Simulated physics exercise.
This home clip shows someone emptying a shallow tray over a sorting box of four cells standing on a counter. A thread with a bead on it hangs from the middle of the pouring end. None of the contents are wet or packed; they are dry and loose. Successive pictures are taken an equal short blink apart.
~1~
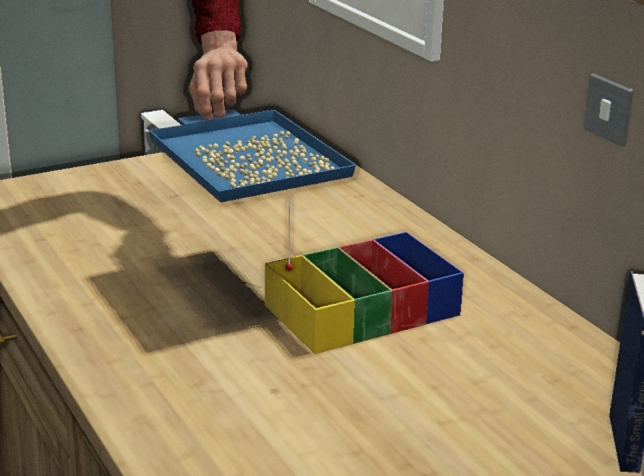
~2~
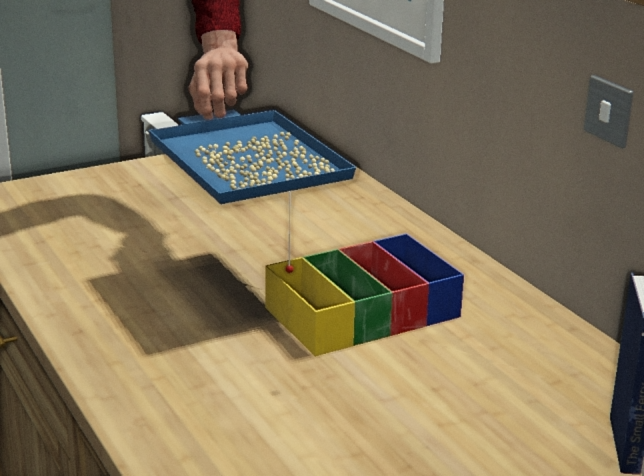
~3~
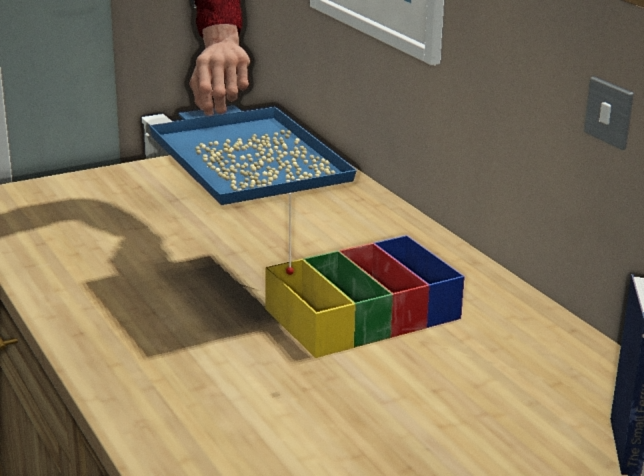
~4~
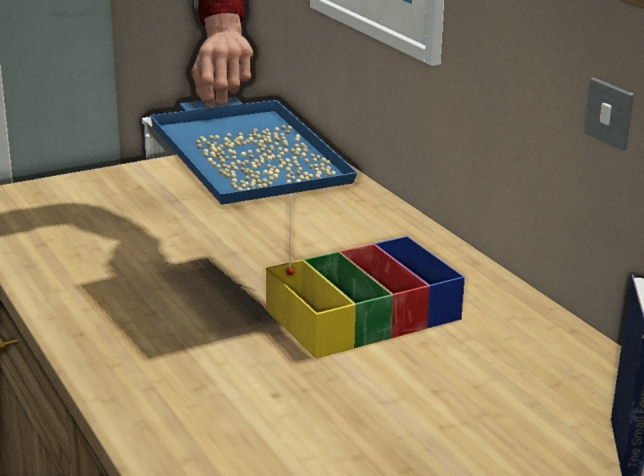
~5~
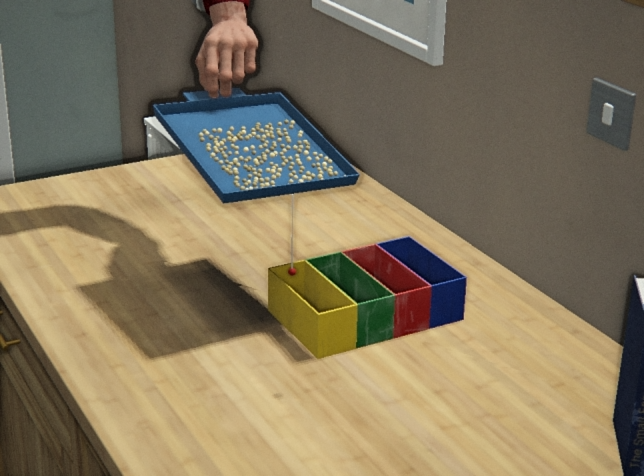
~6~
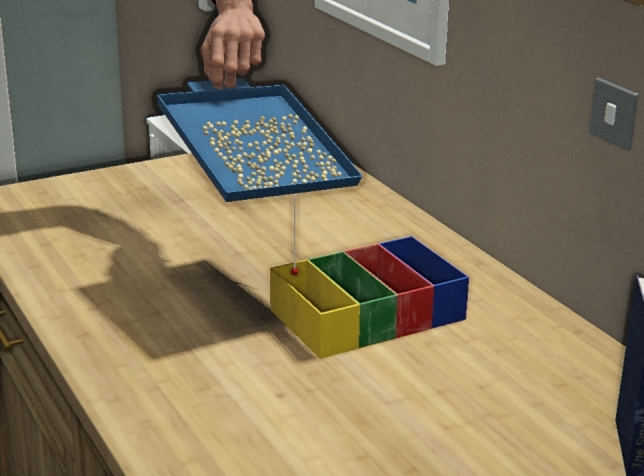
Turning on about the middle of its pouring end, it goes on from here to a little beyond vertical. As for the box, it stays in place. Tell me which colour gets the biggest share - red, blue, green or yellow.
The biggest share goes to green.
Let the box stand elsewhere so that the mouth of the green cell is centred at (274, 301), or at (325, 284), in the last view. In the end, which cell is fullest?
So the first one goes to the cell in blue and the second to the red cell.
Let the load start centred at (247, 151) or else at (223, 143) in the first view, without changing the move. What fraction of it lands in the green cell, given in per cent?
First case: Close to 60 %; second case: Close to 60 %.
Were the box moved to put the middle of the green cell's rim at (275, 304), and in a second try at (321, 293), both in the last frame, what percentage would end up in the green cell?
0 %, 30 %.
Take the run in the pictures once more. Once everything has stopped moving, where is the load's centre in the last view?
(354, 324).
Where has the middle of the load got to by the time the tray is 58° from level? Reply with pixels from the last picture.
Near the pixel (316, 176).
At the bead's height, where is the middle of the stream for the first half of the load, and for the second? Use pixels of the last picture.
Roughly at (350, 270) first, and then at (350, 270).
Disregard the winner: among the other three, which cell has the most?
Rank 2: The yellow one.
Shortly afterwards, tray tipped steeply; all but a few on the tray; only a few falling or outside the box.
Next, tray tipped right over; all but a few on the tray; only a few in the green cell; only a few in the yellow cell; only a few in the red cell; only a few falling or outside the box.
Some moments later, tray tipped past a quarter turn; near half in the green cell; near a third in the yellow cell; a little in the red cell; only a few falling or outside the box.
In the end, tray tipped past a quarter turn; near half in the green cell; near a third in the yellow cell; a little in the red cell; none at all in the blue cell; only a few outside the box.
